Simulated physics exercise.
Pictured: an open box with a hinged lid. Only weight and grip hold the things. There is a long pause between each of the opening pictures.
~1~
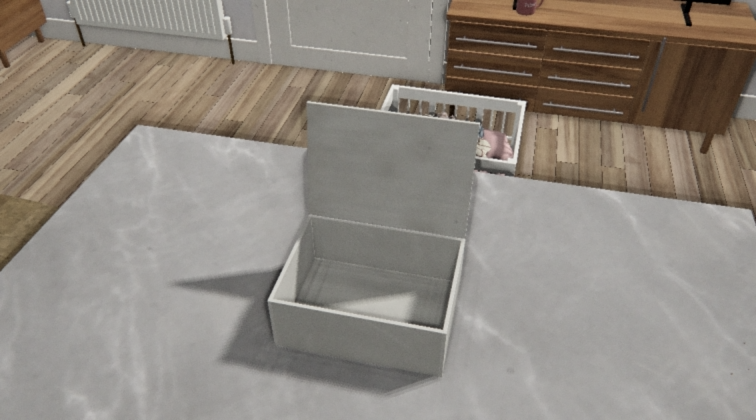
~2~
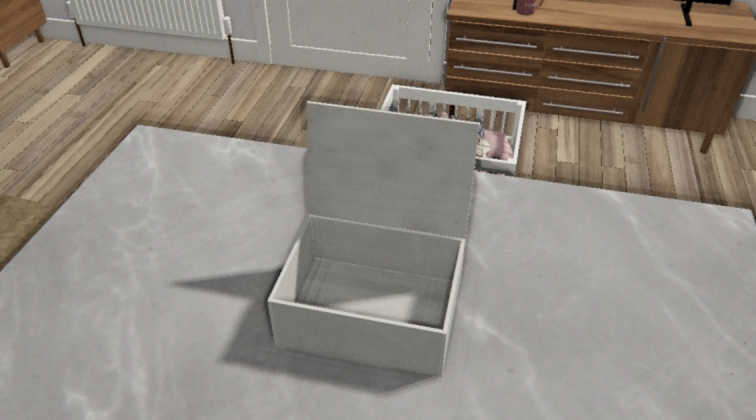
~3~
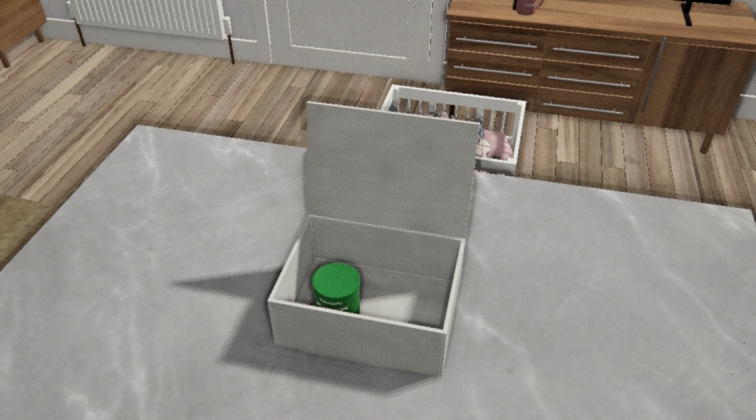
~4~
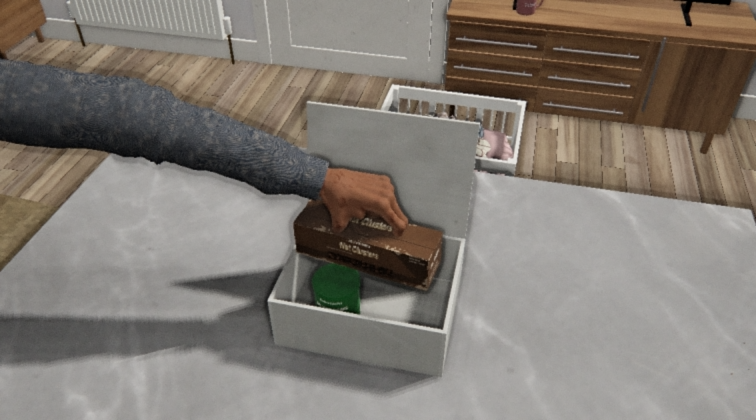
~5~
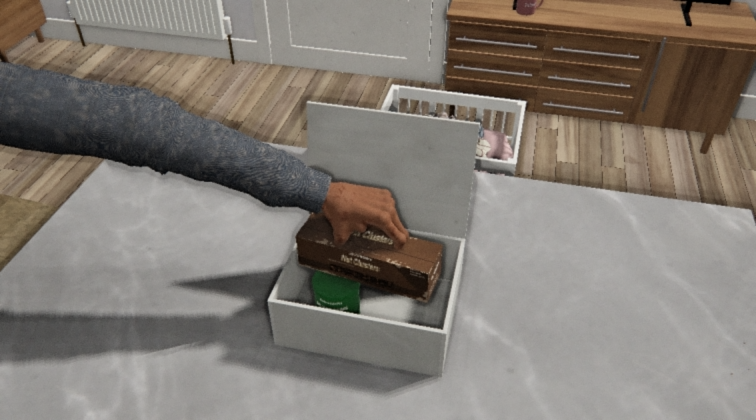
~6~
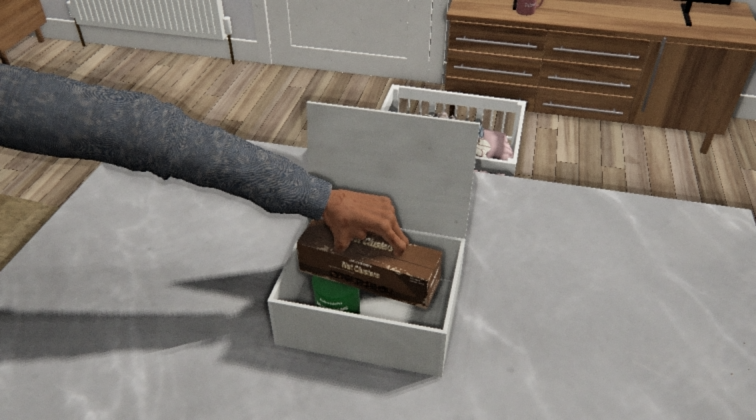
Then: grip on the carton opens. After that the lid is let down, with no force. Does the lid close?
Yes, drops home.
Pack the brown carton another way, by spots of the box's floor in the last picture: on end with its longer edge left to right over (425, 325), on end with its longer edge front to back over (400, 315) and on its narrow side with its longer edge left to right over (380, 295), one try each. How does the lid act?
First try: It will not close; second try: It is held up; third try: It sits on the rim.
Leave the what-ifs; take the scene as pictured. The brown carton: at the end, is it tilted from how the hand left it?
Simply put, the brown carton gets tilted.
Then, 1.30 s past the last view, lid 79° above the rim; brown carton rocked 60° from its first pose near (384, 268).
Then, 1.80 s past the last view, lid 37° above the rim; brown carton on its side near (381, 281).
Finally, lid shut; down or leaning hard in the box, brown carton; green tin still in place. Final places as the last picture's camera would see them, brown carton near (381, 281).
